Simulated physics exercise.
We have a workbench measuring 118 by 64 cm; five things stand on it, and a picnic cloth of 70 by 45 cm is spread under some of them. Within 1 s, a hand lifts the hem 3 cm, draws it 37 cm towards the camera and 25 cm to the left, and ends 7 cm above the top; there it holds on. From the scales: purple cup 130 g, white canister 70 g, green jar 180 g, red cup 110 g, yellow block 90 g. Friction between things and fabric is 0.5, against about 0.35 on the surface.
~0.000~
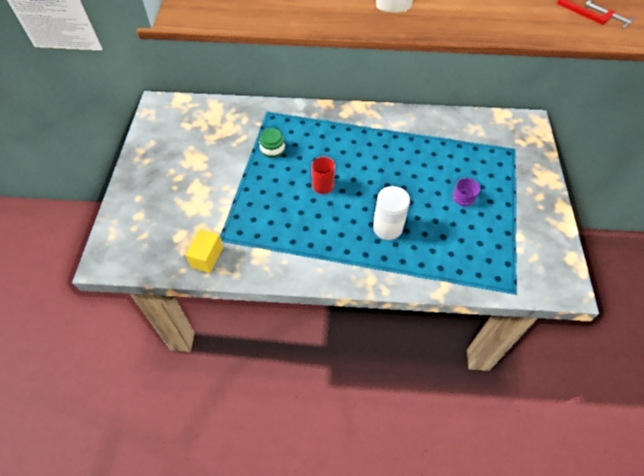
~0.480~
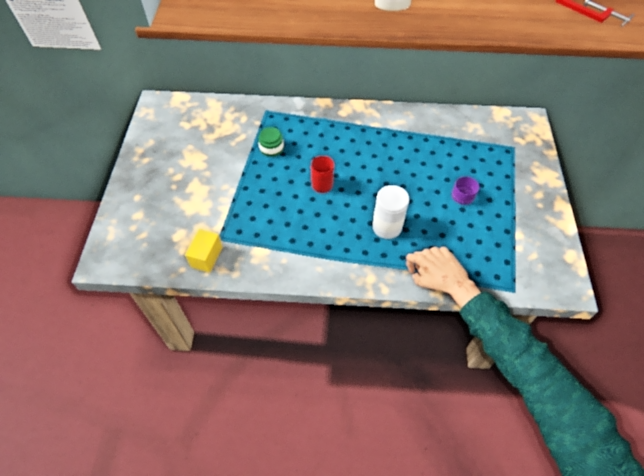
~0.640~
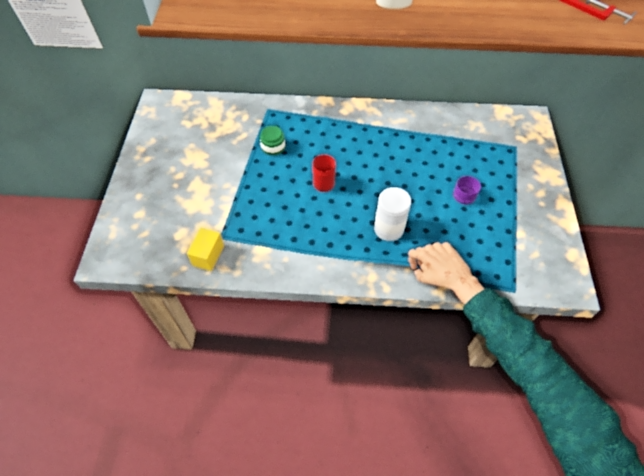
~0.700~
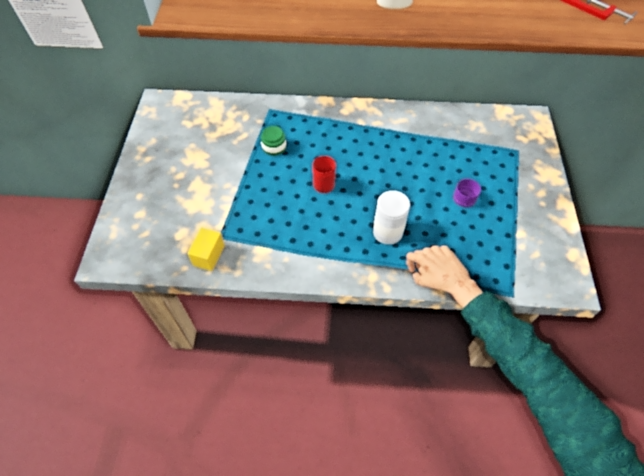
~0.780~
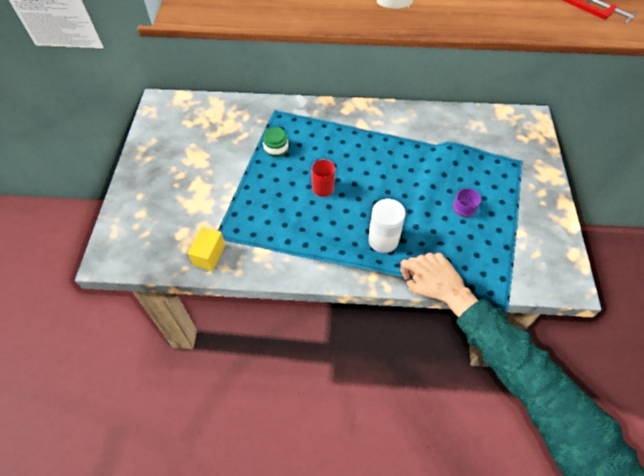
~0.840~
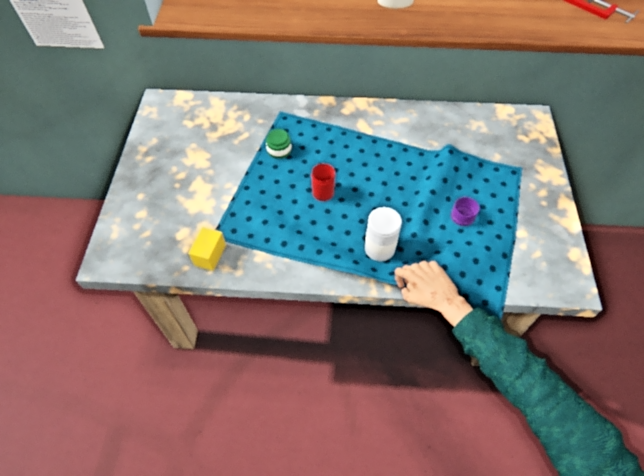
A hand grips the blue cloth's front edge and drags it slightly forward and left.
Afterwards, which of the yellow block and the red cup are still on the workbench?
Yellow block: Still there. Red cup: Gone.
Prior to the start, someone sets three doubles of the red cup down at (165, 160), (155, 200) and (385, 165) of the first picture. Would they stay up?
First keeps its place, second keeps its place, third leaves the top.
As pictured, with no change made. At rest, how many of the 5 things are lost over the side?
Total: 4.
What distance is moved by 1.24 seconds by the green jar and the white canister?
Shift - green jar 15 cm, white canister 25 cm.
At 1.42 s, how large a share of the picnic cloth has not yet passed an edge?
I'd say close to 40 per cent of it.
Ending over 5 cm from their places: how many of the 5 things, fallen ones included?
It adds up to 4.
By 1.0 s, 85 % of the picnic cloth is still over the top; red cup 10 cm off its start, purple cup 20 cm off its start, white canister 16 cm off its start.
By 1.2 s, 65 % of the picnic cloth is still over the top; red cup 21 cm off its start, purple cup 35 cm off its start, white canister on its side, 23 cm off its start.
By 1.4 s, 40 % of the picnic cloth is still over the top; red cup 30 cm off its start at (303, 267), purple cup over the edge, white canister on its side, 32 cm off its start at (311, 320).
By 1.6 s, 25 % of the picnic cloth is still over the top; red cup on its side, 41 cm off its start, purple cup over the edge, white canister over the edge.
By 3.2 s, 0 % of the picnic cloth is still over the top; red cup over the edge, yellow block 0 cm off its start at (205, 242), purple cup over the edge, green jar over the edge.
